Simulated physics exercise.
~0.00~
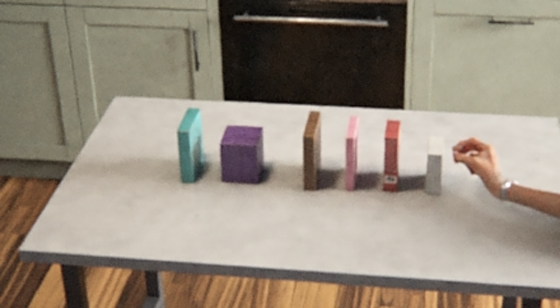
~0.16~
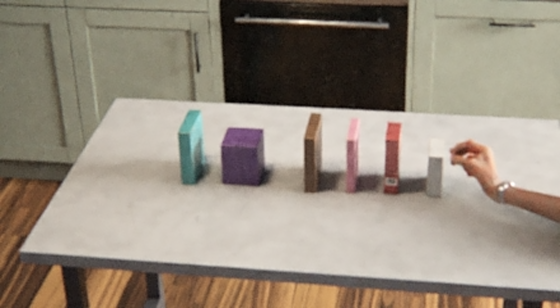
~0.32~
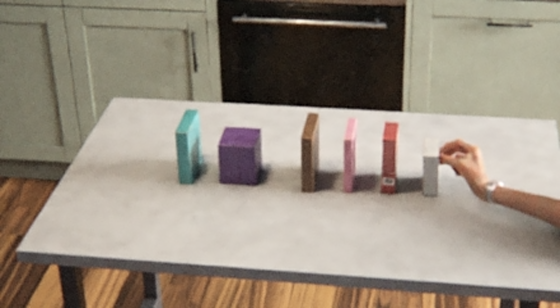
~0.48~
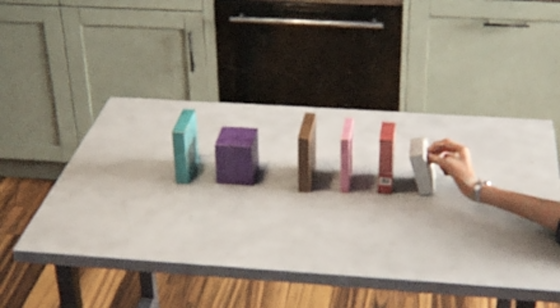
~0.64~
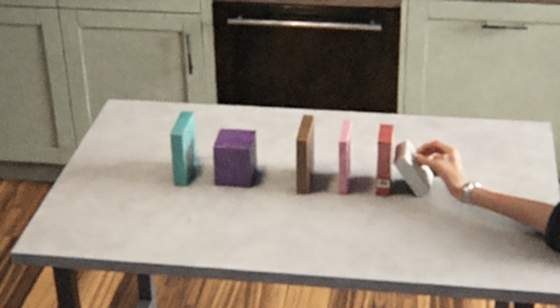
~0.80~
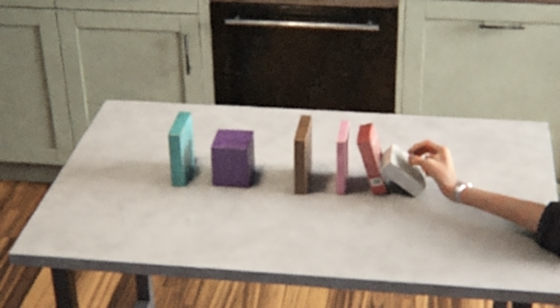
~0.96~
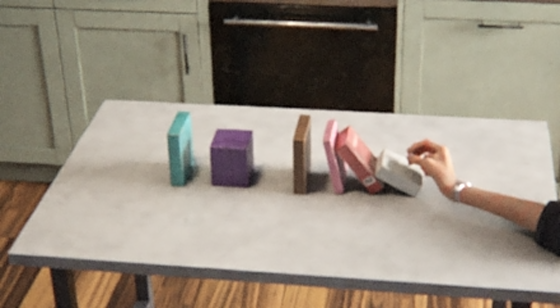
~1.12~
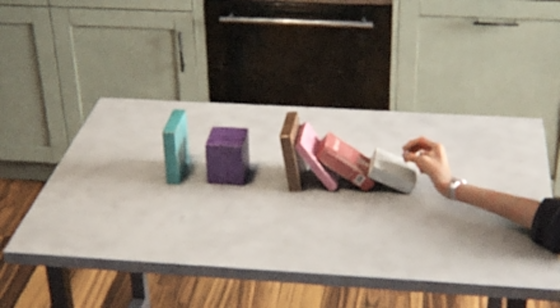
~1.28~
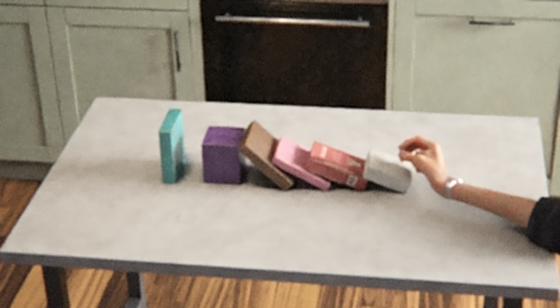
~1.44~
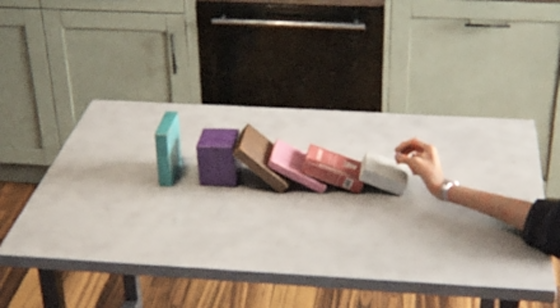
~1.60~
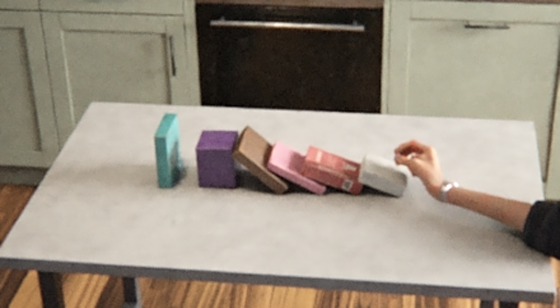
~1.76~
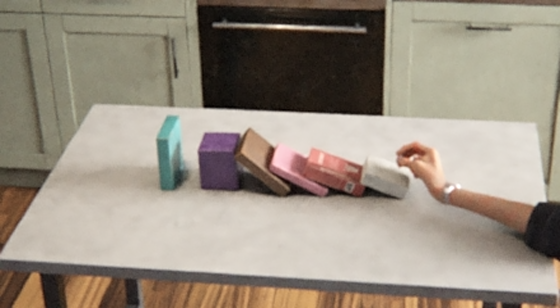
A hand tips the white block, toppling the red, pink and brown ones against the purple block.
